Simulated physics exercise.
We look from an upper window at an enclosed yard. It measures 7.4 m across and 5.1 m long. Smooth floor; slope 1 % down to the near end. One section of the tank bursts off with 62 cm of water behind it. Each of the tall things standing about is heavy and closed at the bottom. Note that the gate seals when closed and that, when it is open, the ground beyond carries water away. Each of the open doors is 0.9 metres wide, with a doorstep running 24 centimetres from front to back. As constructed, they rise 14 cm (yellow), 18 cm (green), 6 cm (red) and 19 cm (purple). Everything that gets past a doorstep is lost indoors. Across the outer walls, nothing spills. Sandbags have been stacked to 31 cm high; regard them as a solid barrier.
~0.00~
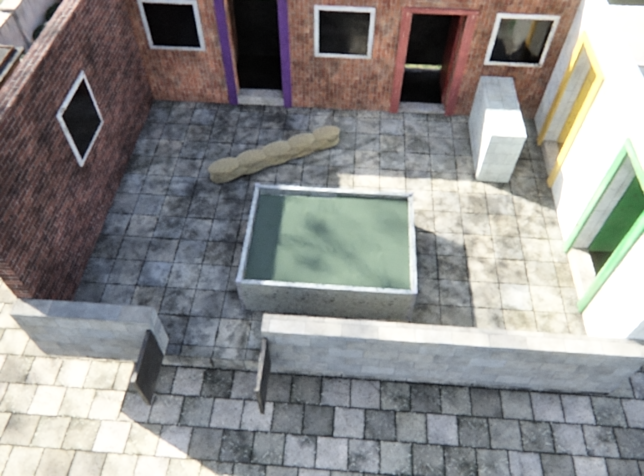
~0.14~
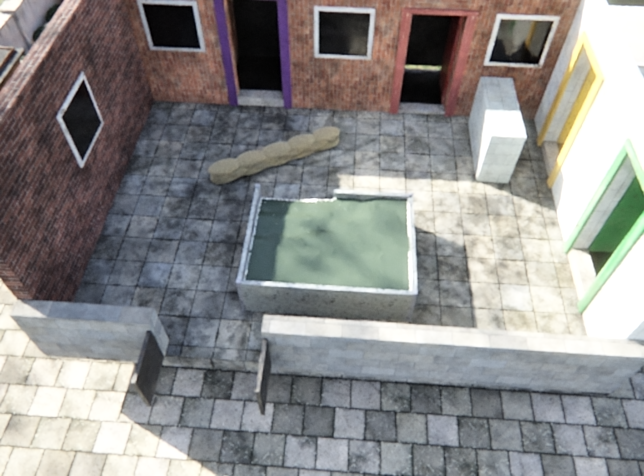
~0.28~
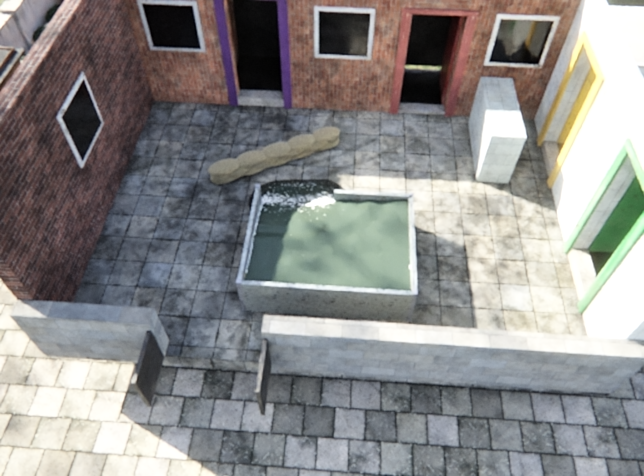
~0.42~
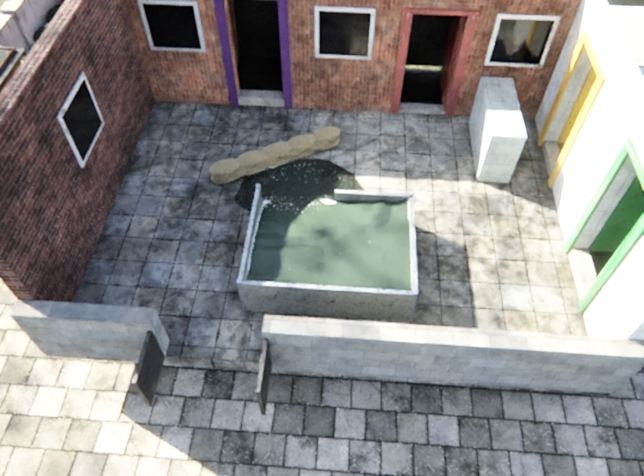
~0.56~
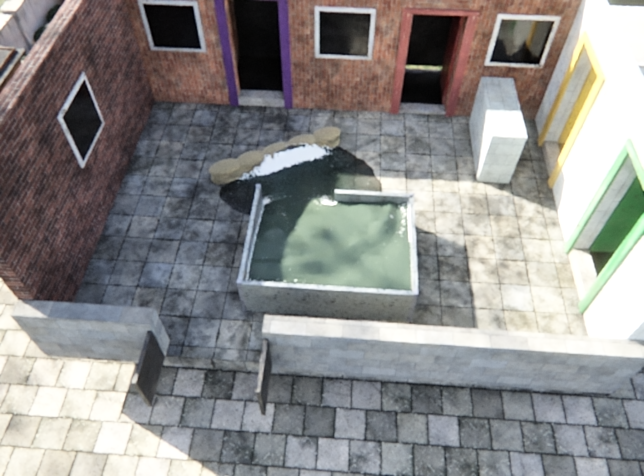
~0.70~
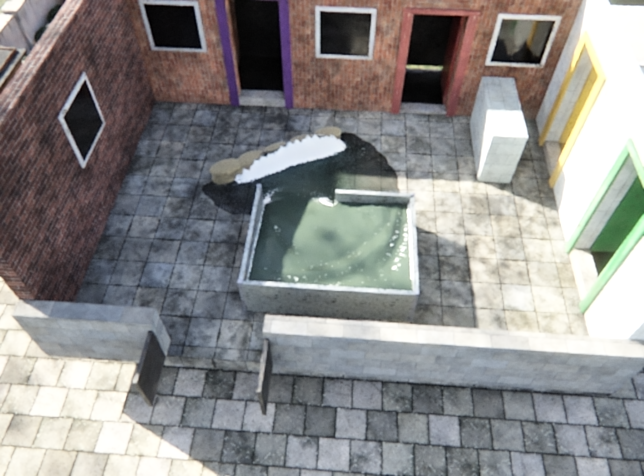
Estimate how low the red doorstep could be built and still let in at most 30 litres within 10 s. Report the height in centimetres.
I would say 13 cm or so.
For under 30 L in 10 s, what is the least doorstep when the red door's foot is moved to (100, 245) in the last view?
Around 6.5 cm would do it.
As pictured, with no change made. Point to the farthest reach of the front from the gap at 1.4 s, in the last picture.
Look about (413, 115) in the last picture.
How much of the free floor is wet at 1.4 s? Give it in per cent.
Roughly 20 percent of the floor is wet.
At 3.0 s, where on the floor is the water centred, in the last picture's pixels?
Centre of the water: Approx. (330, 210) px.
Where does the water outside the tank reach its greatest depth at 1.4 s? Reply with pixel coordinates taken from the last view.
About (271, 175).
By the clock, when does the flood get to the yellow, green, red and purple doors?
Front arrival: Yellow 2.8 seconds, green 3.4 seconds, red 1.4 seconds, purple 2.0 seconds.
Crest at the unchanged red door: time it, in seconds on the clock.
I'd guess close to 4.0 seconds.
After 1.4 s water covers 20 % of the floor, deepest (44 cm) near (271, 175); it has not reached the red door.
After 3.0 s water covers 50 % of the floor, deepest (28 cm) near (271, 175); 15 cm at the red door, 37 litres in over its 6 cm doorstep.
After 10.0 s water covers 95 % of the floor, deepest (12 cm) near (503, 362); 5 cm at the red door, 165 litres in over its 6 cm doorstep.
At the red door as built, the water arrived by 1.5 s and peaked near 17 cm at 4.2 s.
With a doorstep of 11 cm, 53 litres would have come in within the 10 s; with 14.5 cm, 15 litres. So under 30 litres takes about 13 cm.
